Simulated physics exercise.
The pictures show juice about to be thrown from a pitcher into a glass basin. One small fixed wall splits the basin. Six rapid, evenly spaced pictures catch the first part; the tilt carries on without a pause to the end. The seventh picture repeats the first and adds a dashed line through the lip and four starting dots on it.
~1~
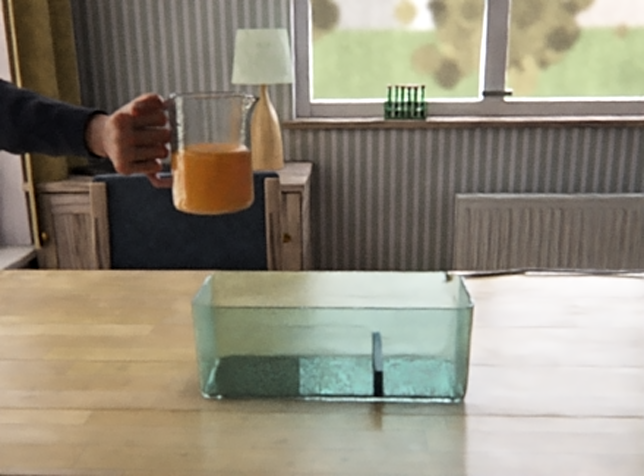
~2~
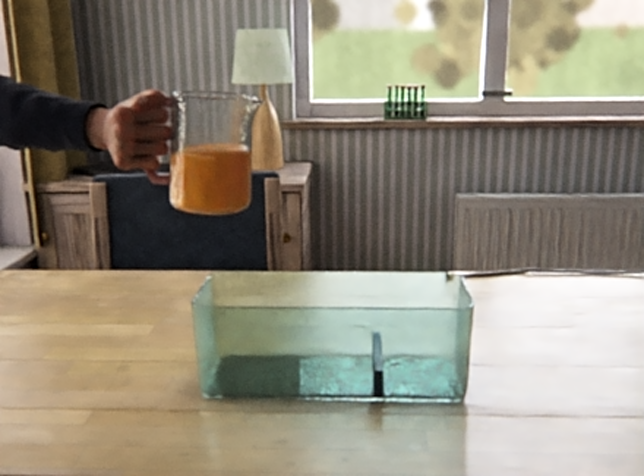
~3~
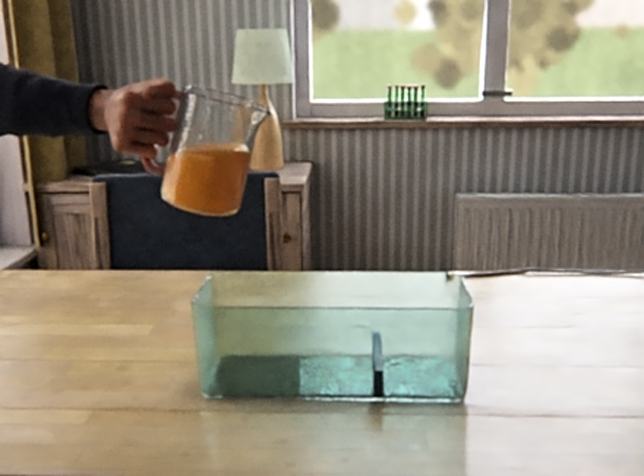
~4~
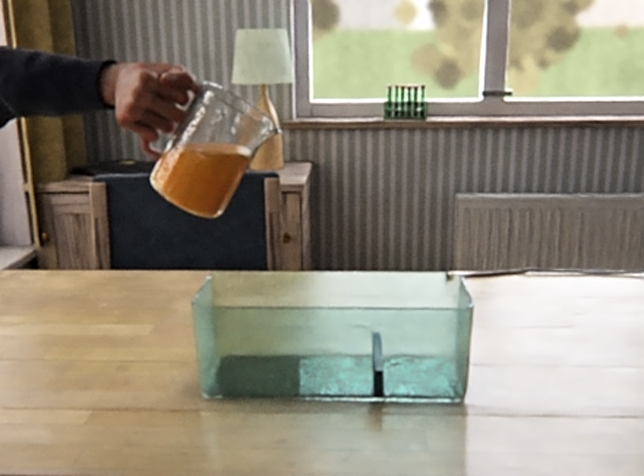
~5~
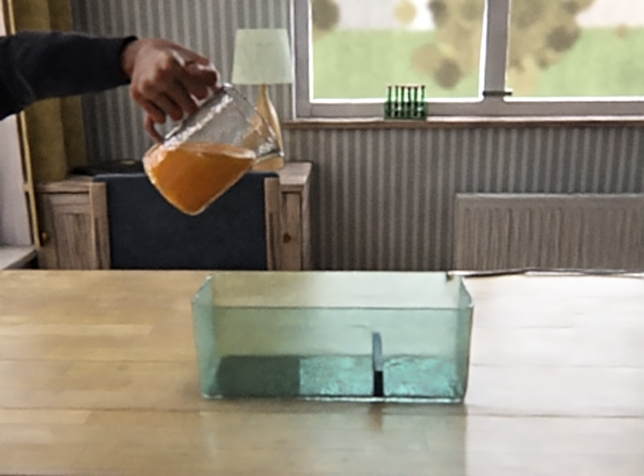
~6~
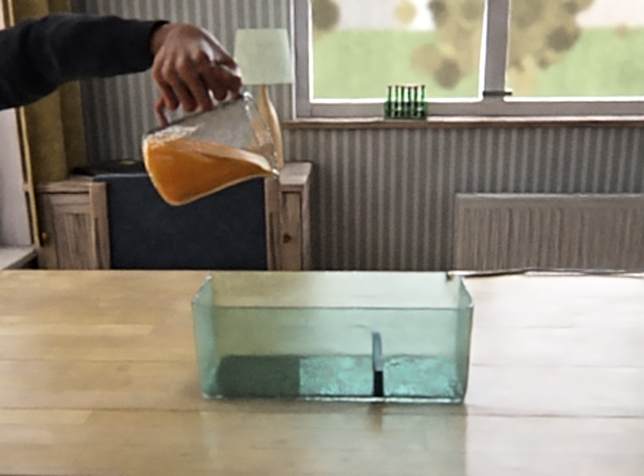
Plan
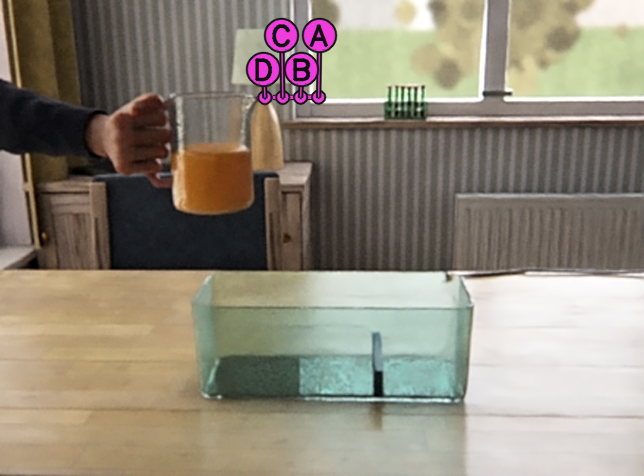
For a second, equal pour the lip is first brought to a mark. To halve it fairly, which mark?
Go for B.
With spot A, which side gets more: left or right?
The right one.
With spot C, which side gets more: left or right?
More ends on the left.
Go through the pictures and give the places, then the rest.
Upright, lip at (258, 97); basin from (200, 394) to (467, 397); top of the wall at (378, 349); nothing has left yet.
Tipped about 4°, lip at (262, 101); nothing has left yet.
Tipped about 15°, lip at (270, 112); nothing has left yet.
Tipped about 31°, lip at (279, 131); nothing has left yet.
Tipped about 51°, lip at (282, 155); nothing has left yet.
Tipped about 70°, lip at (277, 177); nothing has left yet.
On the marked copy, A at (318, 97); B at (300, 97); C at (282, 97); D at (264, 97).
If A is chosen, about 17 % ends left of the wall and 81 % right of it; 3 % is lost outside.
If B is chosen, about 46 % ends left of the wall and 52 % right of it.
If C is chosen, about 78 % ends left of the wall and 17 % right of it; 4 % is lost outside.
If D is chosen, about 88 % ends left of the wall and 8 % right of it; 4 % is lost outside.
